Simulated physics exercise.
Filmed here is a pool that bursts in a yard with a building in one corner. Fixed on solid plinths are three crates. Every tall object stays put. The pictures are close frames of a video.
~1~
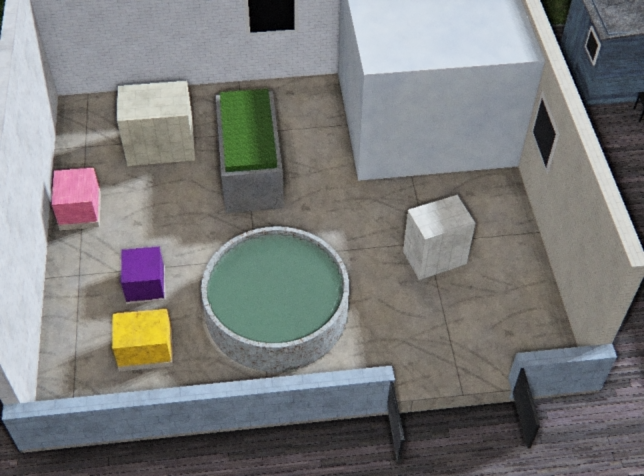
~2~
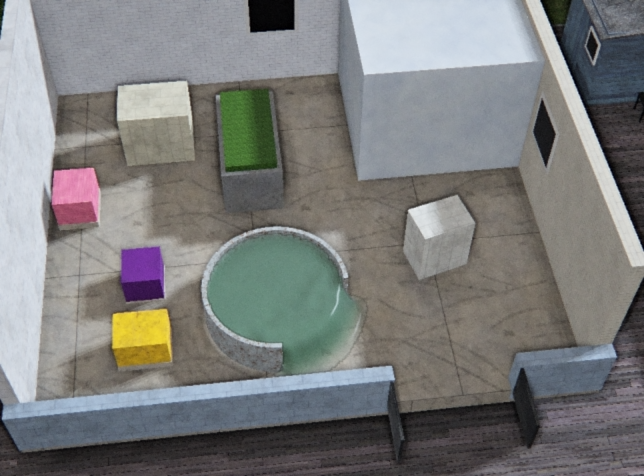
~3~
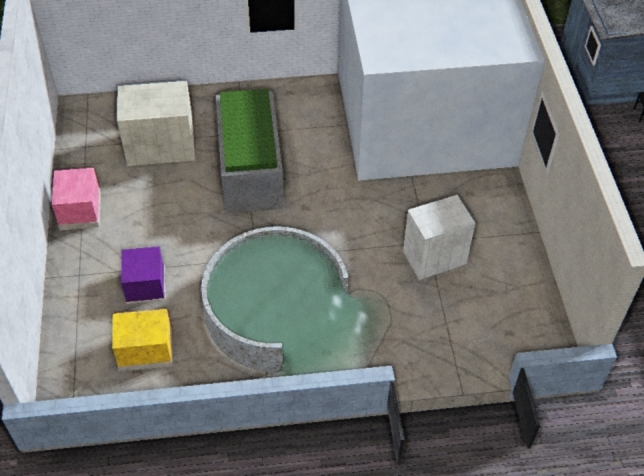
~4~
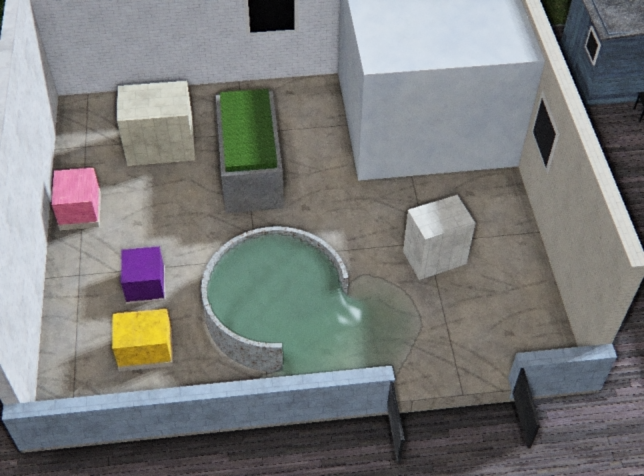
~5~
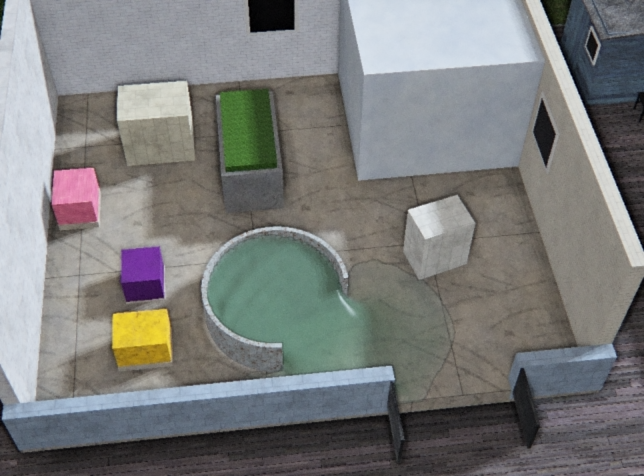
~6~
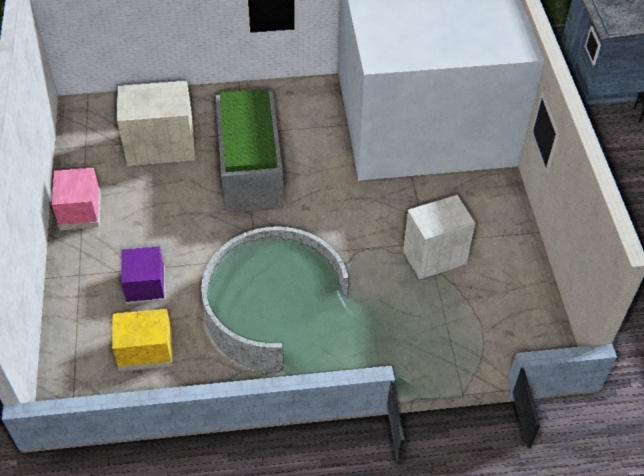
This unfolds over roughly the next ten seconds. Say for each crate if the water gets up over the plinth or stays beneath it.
At the purple crate the water gets over; at the yellow crate the water stays beneath; at the pink crate the water stays beneath.
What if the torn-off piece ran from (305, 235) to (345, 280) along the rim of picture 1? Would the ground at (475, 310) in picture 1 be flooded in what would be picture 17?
At that place: Awash.
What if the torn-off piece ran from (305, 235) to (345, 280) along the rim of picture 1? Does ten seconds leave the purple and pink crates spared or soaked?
The purple one is not reached; the pink one is not reached.
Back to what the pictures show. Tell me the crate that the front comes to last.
I'd go with the one in pink.
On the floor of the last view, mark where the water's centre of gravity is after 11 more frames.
Close to pixel (349, 334).
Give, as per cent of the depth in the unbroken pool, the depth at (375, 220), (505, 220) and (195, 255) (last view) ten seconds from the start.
About 6 per cent, then 8 per cent, then 4 per cent.
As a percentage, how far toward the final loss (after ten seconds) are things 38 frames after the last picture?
Near 75 in a hundred.
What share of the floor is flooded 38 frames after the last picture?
Share estimate: About 60 per cent.
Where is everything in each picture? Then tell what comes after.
The first picture shows the round pool at (275, 287) is whole and still.
In the second picture, the front is at a hidden place, out from the gap at (329, 339).
In the third picture, the front is at a hidden place, out from the gap at (329, 340).
In the fourth picture, water pours out at (329, 340) and has run to (398, 292).
In the fifth picture, water pours out at (329, 341) and has run to (436, 300).
In the sixth picture, water pours out at (329, 341) and has run to (478, 340).
A moment on, water covers 25 % of the floor; the purple crate not reached, the yellow crate water round its plinth, the pink crate not reached.
Next, water covers 25 % of the floor; the purple crate water round its plinth, the yellow crate water round its plinth, the pink crate not reached.
Then, water covers 40 % of the floor; the purple crate water round its plinth, the yellow crate water round its plinth, the pink crate not reached.
Later, water covers 60 % of the floor; the purple crate water round its plinth, the yellow crate water round its plinth, the pink crate water round its plinth.
In the end, water covers 80 % of the floor; the purple crate was topped, the yellow crate stayed above the water, the pink crate stayed above the water.
